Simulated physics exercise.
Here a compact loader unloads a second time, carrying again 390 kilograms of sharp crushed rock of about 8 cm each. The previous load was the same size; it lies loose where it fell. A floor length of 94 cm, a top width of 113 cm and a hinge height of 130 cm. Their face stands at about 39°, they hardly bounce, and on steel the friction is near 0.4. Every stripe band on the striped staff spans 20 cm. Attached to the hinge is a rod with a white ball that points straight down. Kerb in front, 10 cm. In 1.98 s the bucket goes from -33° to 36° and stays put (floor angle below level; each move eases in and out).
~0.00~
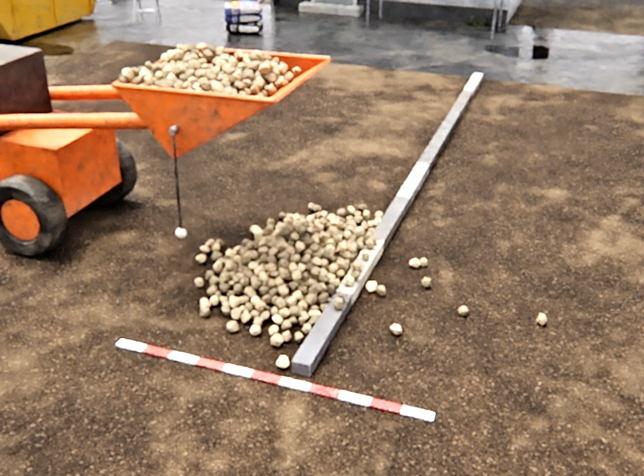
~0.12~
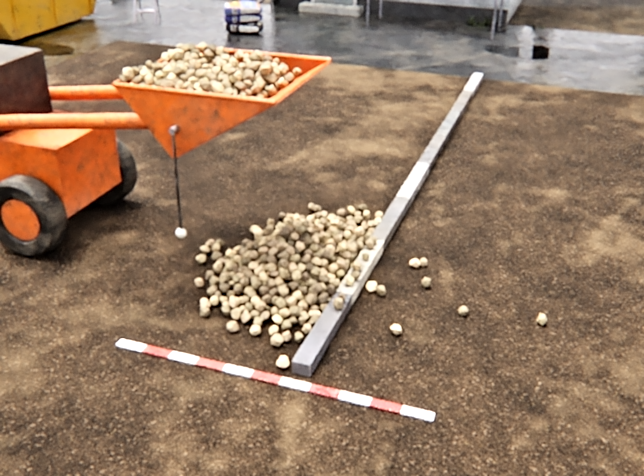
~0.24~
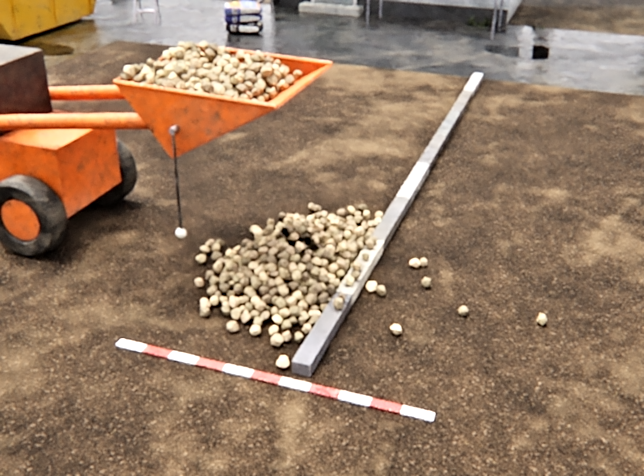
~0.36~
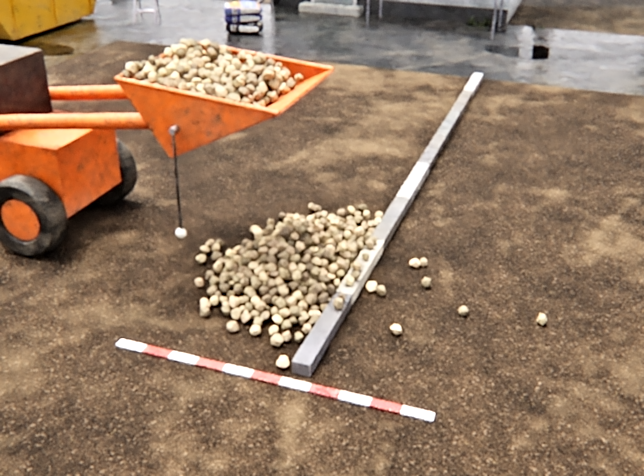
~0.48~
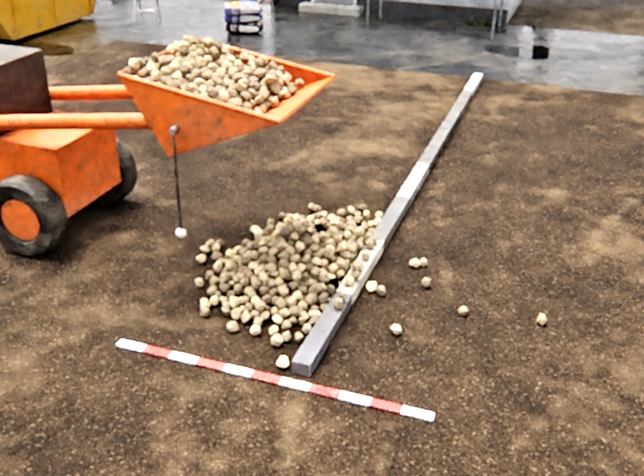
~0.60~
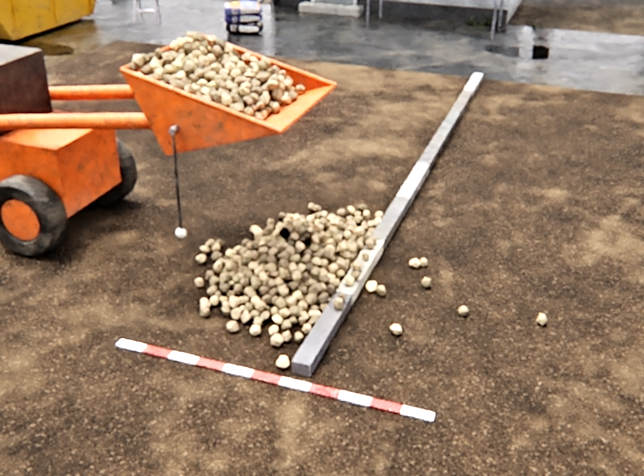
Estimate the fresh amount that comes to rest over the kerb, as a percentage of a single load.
About 29 per cent of a load.
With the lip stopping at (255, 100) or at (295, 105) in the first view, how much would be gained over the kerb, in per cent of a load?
Some 10 percent, and then 45 percent.
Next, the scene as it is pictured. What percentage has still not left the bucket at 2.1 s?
About 50 per cent is held.
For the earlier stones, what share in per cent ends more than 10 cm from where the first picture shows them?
The answer is about 0 per cent.
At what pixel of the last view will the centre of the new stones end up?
Around (335, 258) in the last picture.
After 1.5 s the floor is at 25°; in per cent of one load, 99 in the bucket, 99 on this side of the kerb, 1 over the kerb; the foremost stones are at (427, 292).
After 2.1 s the floor is at 36°; in per cent of one load, 51 in the bucket, 147 on this side of the kerb, 1 over the kerb; the foremost stones are at (427, 292).
After 2.4 s the floor is at 36°; in per cent of one load, 16 in the bucket, 174 on this side of the kerb, 10 over the kerb; the foremost stones are at (446, 296).
After 5.1 s the floor is at 36°; in per cent of one load, 0 in the bucket, 170 on this side of the kerb, 30 over the kerb; the foremost stones are at (482, 294). Net gain over the kerb, 29.
